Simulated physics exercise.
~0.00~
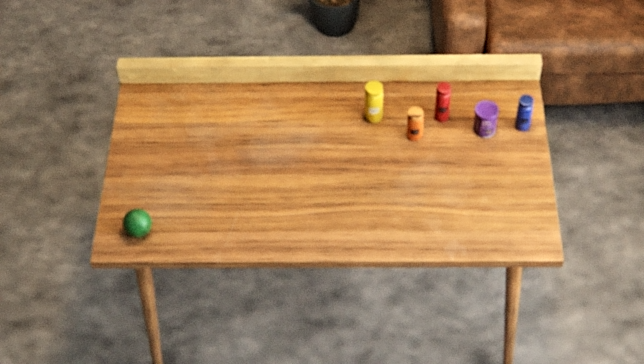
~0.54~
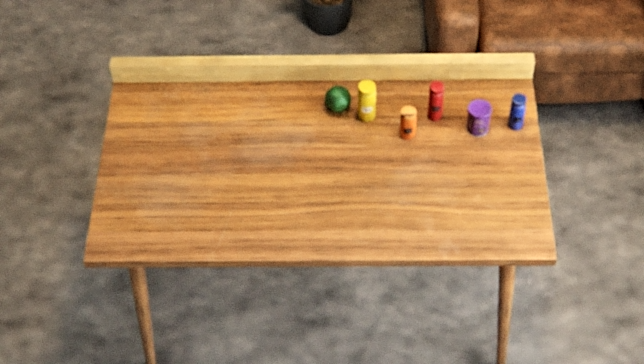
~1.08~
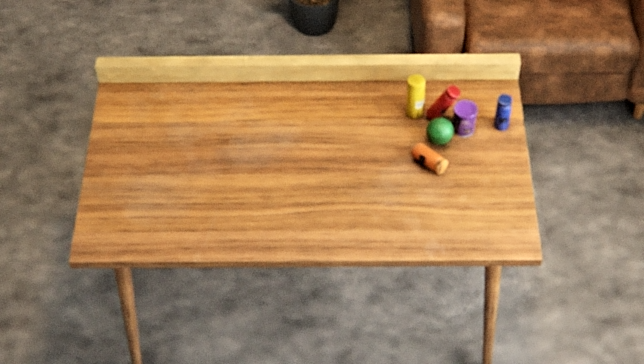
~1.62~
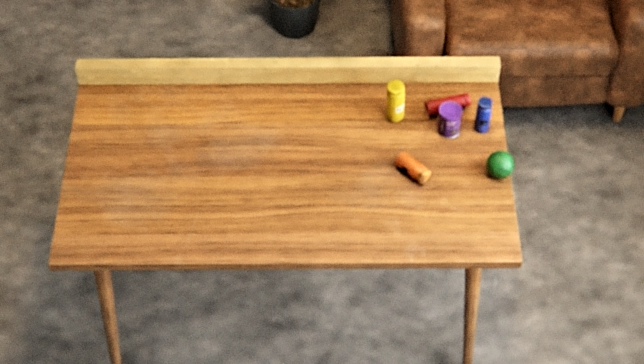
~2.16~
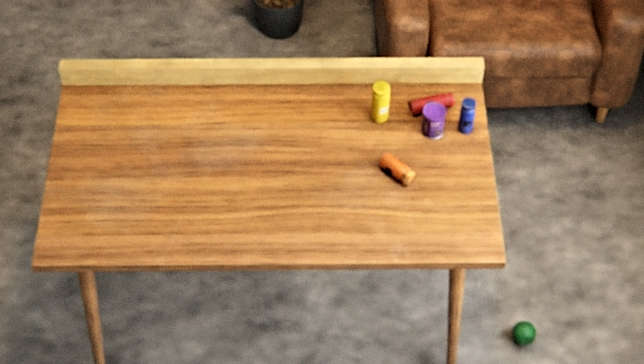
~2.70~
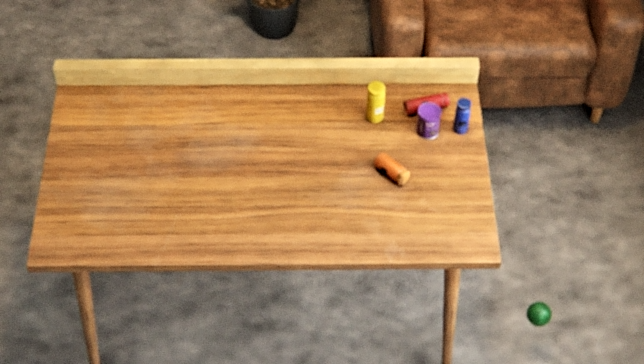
On a wooden table with a rail along its back, a green ball rolled toward the rail and in among the upright containers, knocking over the orange and red ones, then dropped off the right side onto the floor while the others stayed standing.
